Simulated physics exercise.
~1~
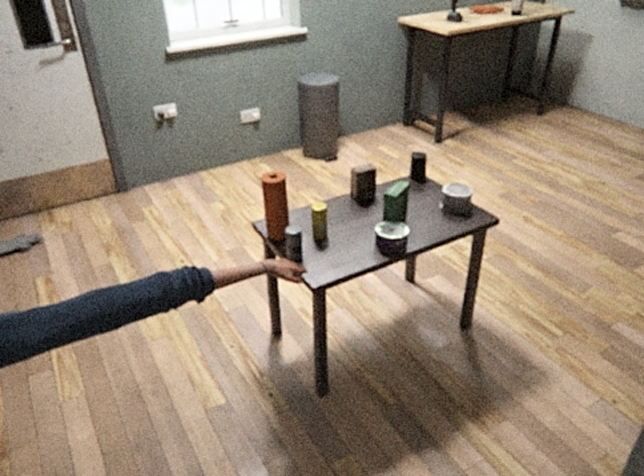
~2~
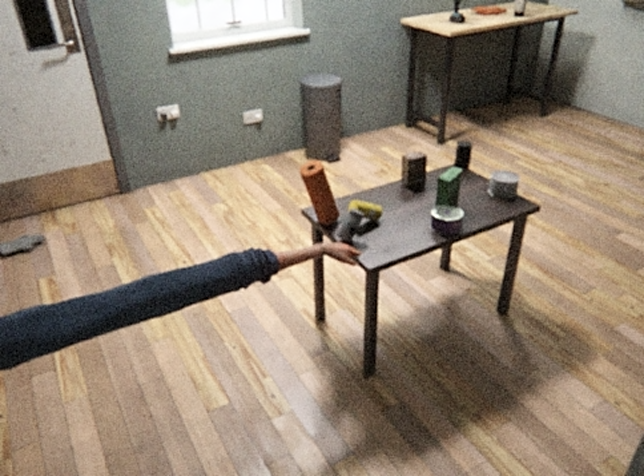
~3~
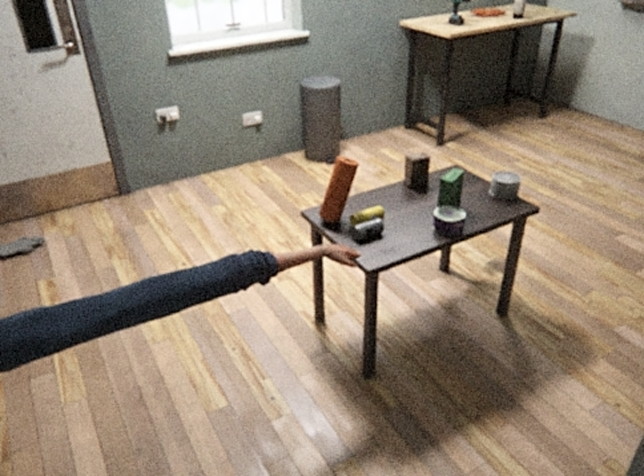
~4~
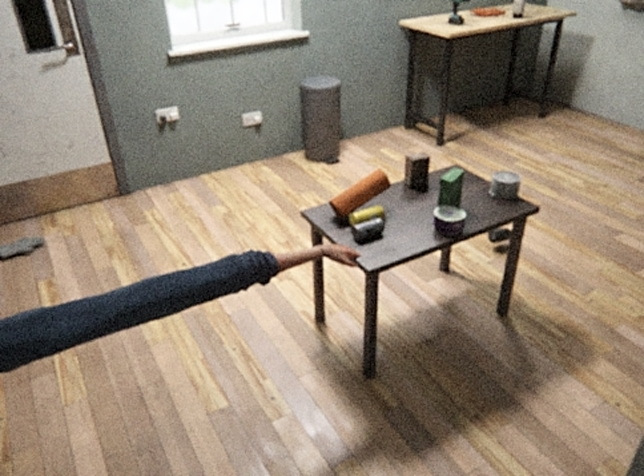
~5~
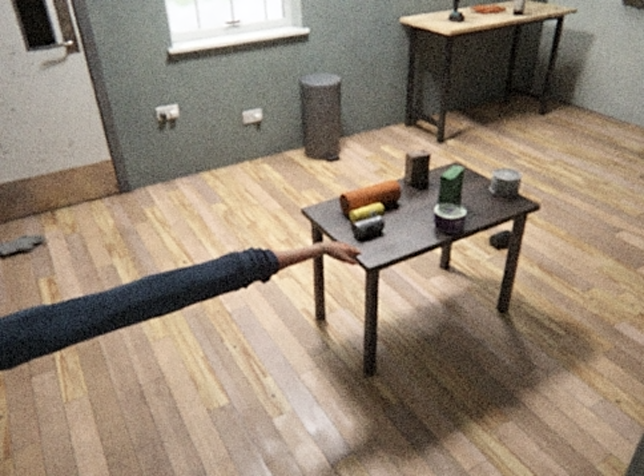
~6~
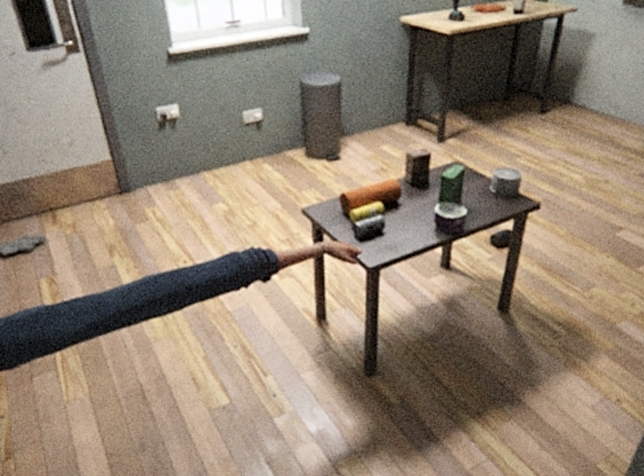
An arm dragged a small dark table to the right, making the orange roll, yellow jar and grey jar topple and lie on the tabletop, while the black jar fell to the floor and the other things stayed upright.
